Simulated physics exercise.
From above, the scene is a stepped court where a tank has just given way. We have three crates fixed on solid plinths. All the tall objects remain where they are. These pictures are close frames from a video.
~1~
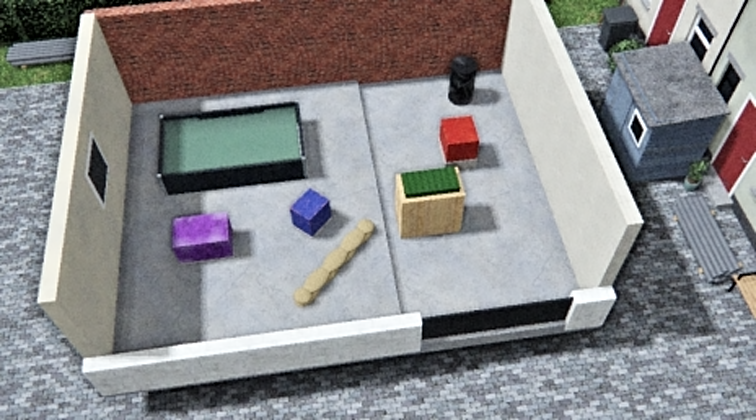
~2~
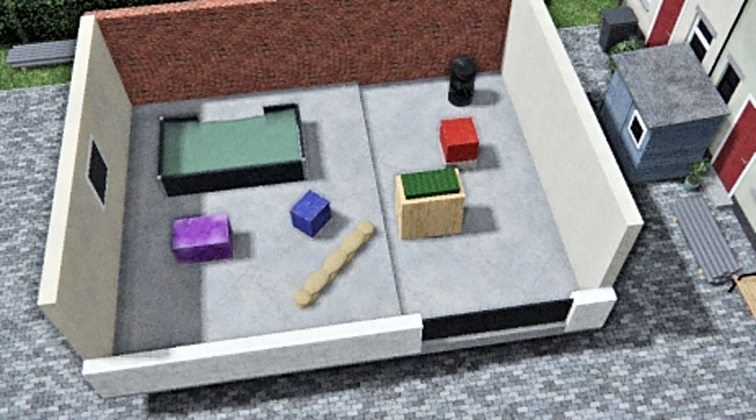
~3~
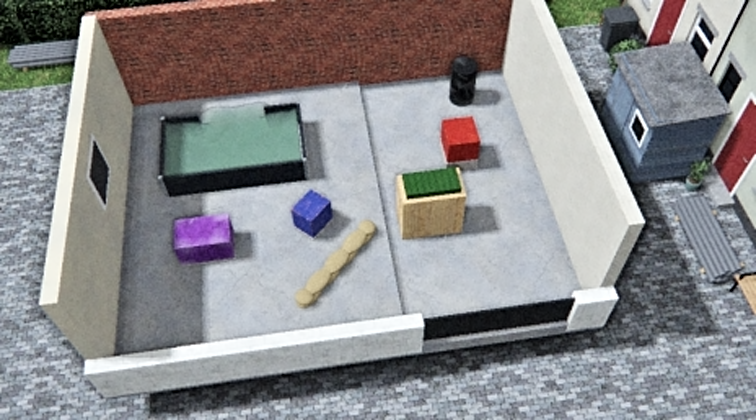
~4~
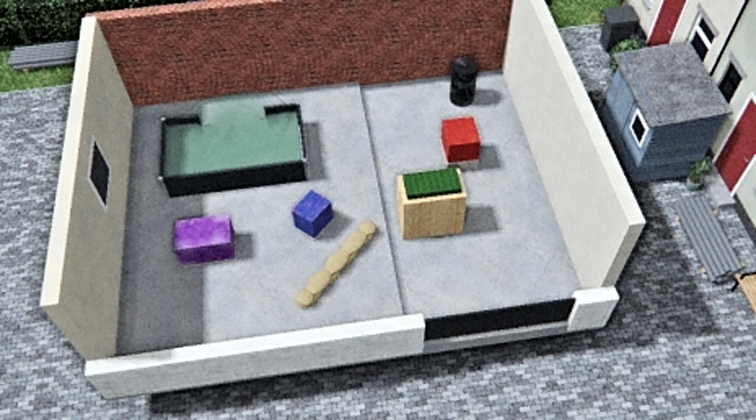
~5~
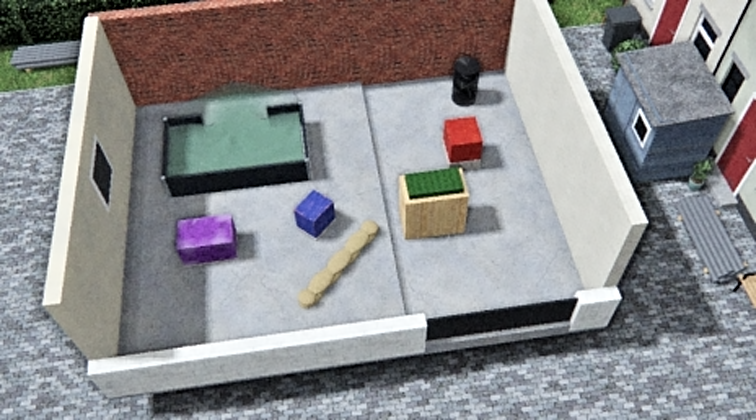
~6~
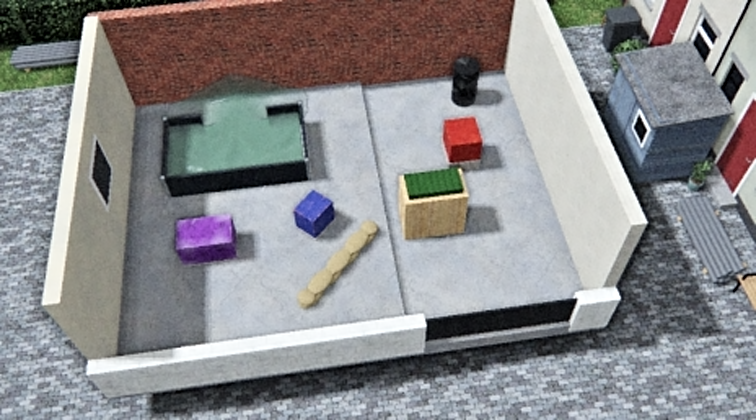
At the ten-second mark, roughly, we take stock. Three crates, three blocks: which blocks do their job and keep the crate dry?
The red crate keeps dry; the purple crate gets wet; the blue crate keeps dry.
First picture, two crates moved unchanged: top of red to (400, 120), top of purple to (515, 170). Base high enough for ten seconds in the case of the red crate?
Outcome for the red crate: It is never reached.
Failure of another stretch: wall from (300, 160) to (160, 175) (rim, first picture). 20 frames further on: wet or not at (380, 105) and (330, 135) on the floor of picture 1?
First spot left untouched, second spot left untouched.
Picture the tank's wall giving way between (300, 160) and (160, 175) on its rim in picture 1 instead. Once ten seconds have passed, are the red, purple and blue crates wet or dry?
Result: Red is not reached; purple is swamped; blue is swamped.
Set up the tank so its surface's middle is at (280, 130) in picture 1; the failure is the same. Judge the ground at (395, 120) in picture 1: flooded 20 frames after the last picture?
By then that patch is drenched.
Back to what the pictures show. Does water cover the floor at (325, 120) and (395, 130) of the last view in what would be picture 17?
Taking the two points in turn, the first is waterlogged and the second is waterlogged.
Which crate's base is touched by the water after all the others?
The one in blue.
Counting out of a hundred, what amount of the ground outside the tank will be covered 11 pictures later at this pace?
It should be close to 20 %.
A moment on, water covers 10 % of the floor; the red crate not reached, the purple crate not reached, the blue crate not reached.
Next, water covers 20 % of the floor; the red crate not reached, the purple crate not reached, the blue crate not reached.
Then, water covers 40 % of the floor; the red crate water round its plinth, the purple crate water round its plinth, the blue crate not reached.
Later, water covers 60 % of the floor; the red crate water round its plinth, the purple crate water round its plinth, the blue crate not reached.
In the end, water covers 90 % of the floor; the red crate stayed above the water, the purple crate was topped, the blue crate stayed above the water.
